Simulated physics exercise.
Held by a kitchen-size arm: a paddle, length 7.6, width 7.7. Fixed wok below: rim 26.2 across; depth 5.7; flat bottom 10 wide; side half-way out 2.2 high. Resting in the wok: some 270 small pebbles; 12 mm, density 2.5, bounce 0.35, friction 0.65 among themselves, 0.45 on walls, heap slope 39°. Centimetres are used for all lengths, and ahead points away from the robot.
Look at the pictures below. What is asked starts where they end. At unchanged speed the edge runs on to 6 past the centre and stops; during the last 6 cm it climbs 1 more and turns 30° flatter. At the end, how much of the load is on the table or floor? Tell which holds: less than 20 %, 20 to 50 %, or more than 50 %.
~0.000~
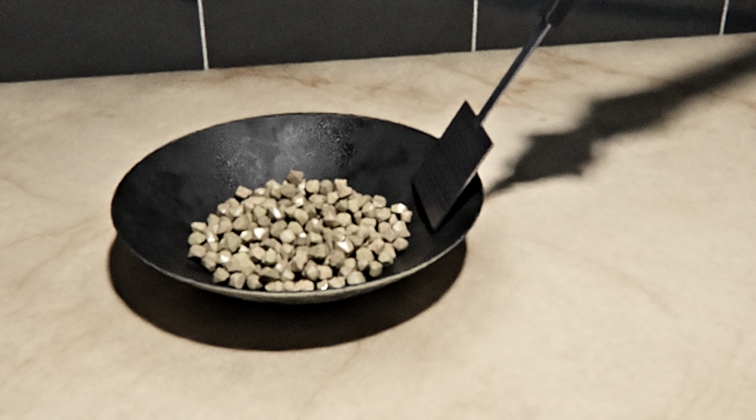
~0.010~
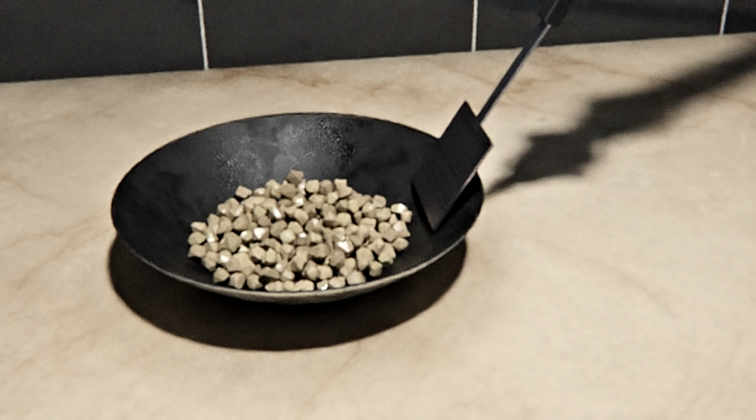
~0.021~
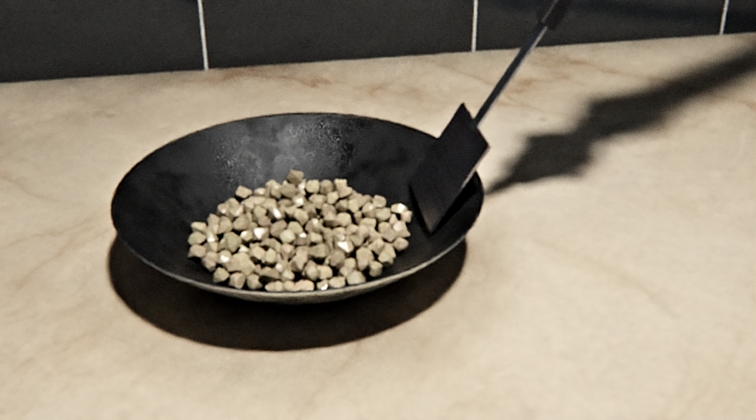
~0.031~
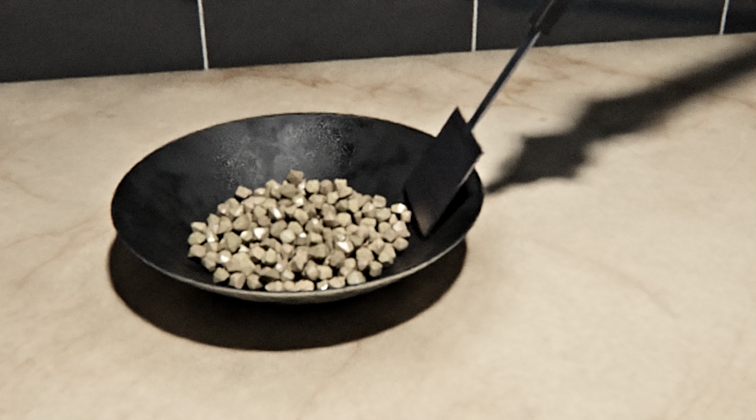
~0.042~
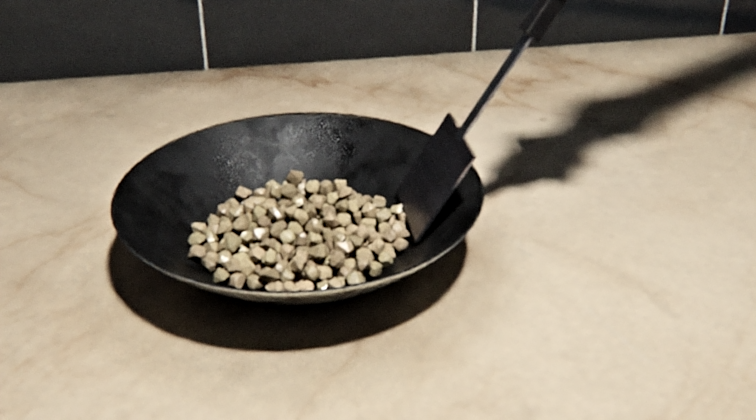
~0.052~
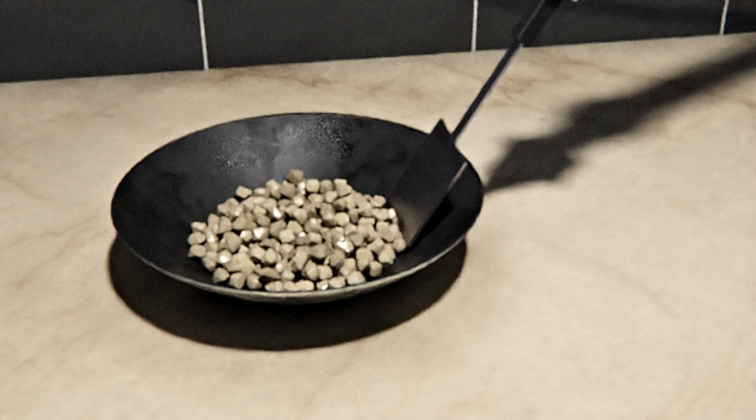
What holds is less than 20 %.
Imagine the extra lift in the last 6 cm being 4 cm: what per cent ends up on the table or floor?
Close to 5 in a hundred.
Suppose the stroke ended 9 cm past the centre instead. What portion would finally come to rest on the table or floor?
I'd expect close to 40 per cent then.
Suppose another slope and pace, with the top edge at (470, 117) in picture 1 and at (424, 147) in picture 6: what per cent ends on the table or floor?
My guess would be close to 25 per cent.
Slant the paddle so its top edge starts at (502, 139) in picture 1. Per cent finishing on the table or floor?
I'd estimate close to 10 per cent.
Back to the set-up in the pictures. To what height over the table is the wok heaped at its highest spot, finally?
Roughly 7.0 cm.
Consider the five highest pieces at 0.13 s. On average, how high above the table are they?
Around 5 cm above the table.
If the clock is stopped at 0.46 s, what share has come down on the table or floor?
Roughly 10 percent.
By 0.13 s, sloping 58°, highest piece 5 above the table; 270 in the wok.
By 0.22 s, sloping 46°, highest piece 8 above the table; 268 in the wok, 2 on the blade or in flight.
By 0.46 s, sloping 28°, highest piece 7 above the table; 244 in the wok, 23 on the table or floor, 3 on the blade or in flight.
By 1.51 s, sloping 28°, highest piece 7 above the table; 244 in the wok, 26 on the table or floor.
Final count, 244 in the wok, 26 on the table or floor. That is 10 % on the table or floor.
